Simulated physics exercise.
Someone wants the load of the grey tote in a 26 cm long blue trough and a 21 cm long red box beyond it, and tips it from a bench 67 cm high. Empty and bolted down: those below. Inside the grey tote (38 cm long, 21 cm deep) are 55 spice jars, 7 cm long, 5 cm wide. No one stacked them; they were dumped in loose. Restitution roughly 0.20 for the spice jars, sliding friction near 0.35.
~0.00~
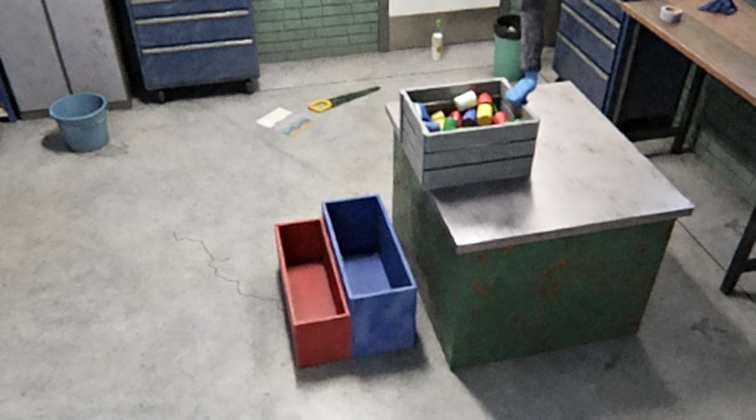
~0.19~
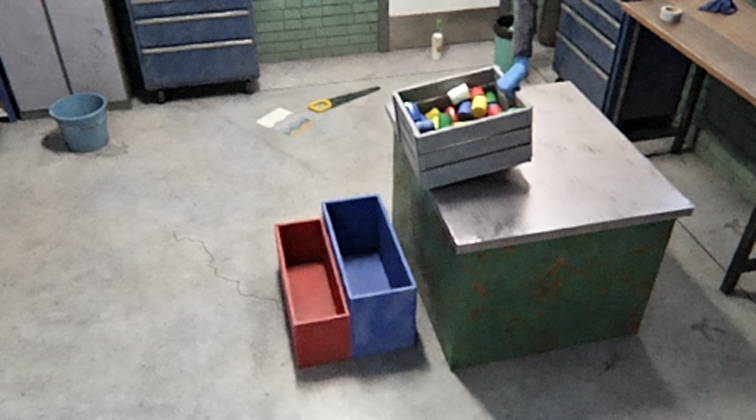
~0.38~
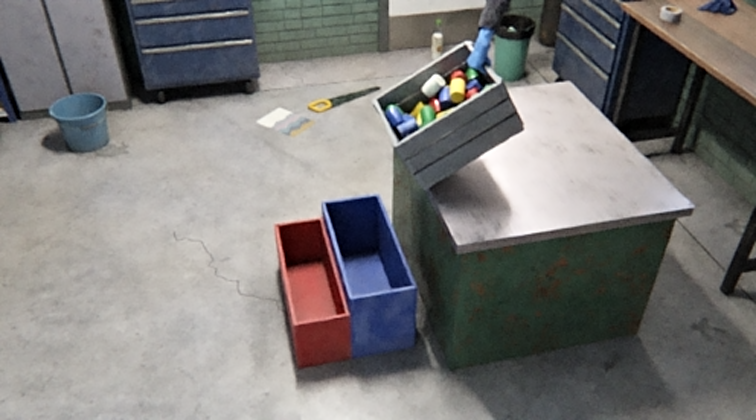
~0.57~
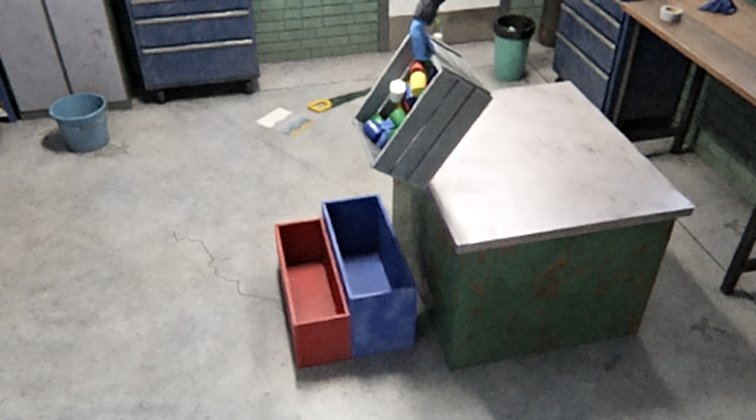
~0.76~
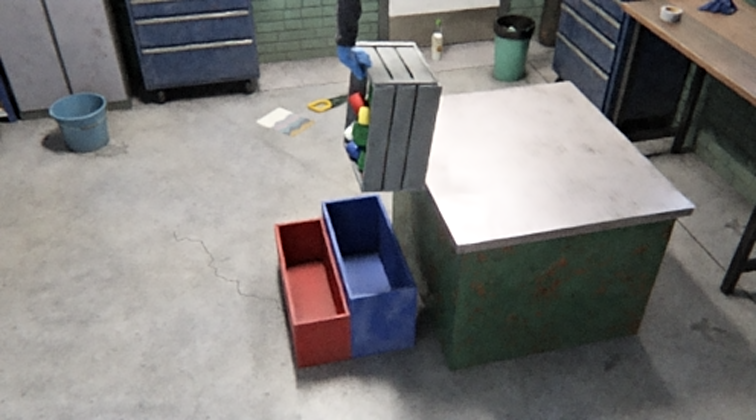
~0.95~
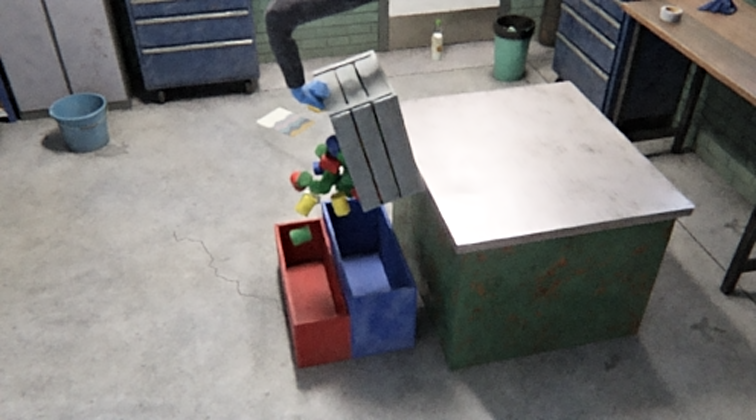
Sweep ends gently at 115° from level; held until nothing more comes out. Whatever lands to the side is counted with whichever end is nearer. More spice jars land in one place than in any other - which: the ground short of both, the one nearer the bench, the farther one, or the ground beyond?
My answer: Second.
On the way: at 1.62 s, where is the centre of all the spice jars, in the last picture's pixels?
About (303, 302).
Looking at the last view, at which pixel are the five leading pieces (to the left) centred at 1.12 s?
Somewhere near pixel (256, 309).
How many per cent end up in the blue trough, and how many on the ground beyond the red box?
0 and 30 %.
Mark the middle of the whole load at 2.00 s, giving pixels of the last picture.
I'd put the middle close to (302, 300) in the last view.
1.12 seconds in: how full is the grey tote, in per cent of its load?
I'd say close to 45 in a hundred.
After 1.12 s, tilt 115°; 24 still in the grey tote, 5 in the red box, 3 on the ground beyond the red box and 23 in the air.
After 1.33 s, tilt 115°; 9 still in the grey tote, 17 in the red box, 8 on the ground beyond the red box and 21 in the air.
After 1.62 s, tilt 115°; 1 still in the grey tote, 31 in the red box, 15 on the ground beyond the red box and 8 in the air.
Outcome (at 2.00 s), 38 in the red box and 17 on the ground beyond the red box.
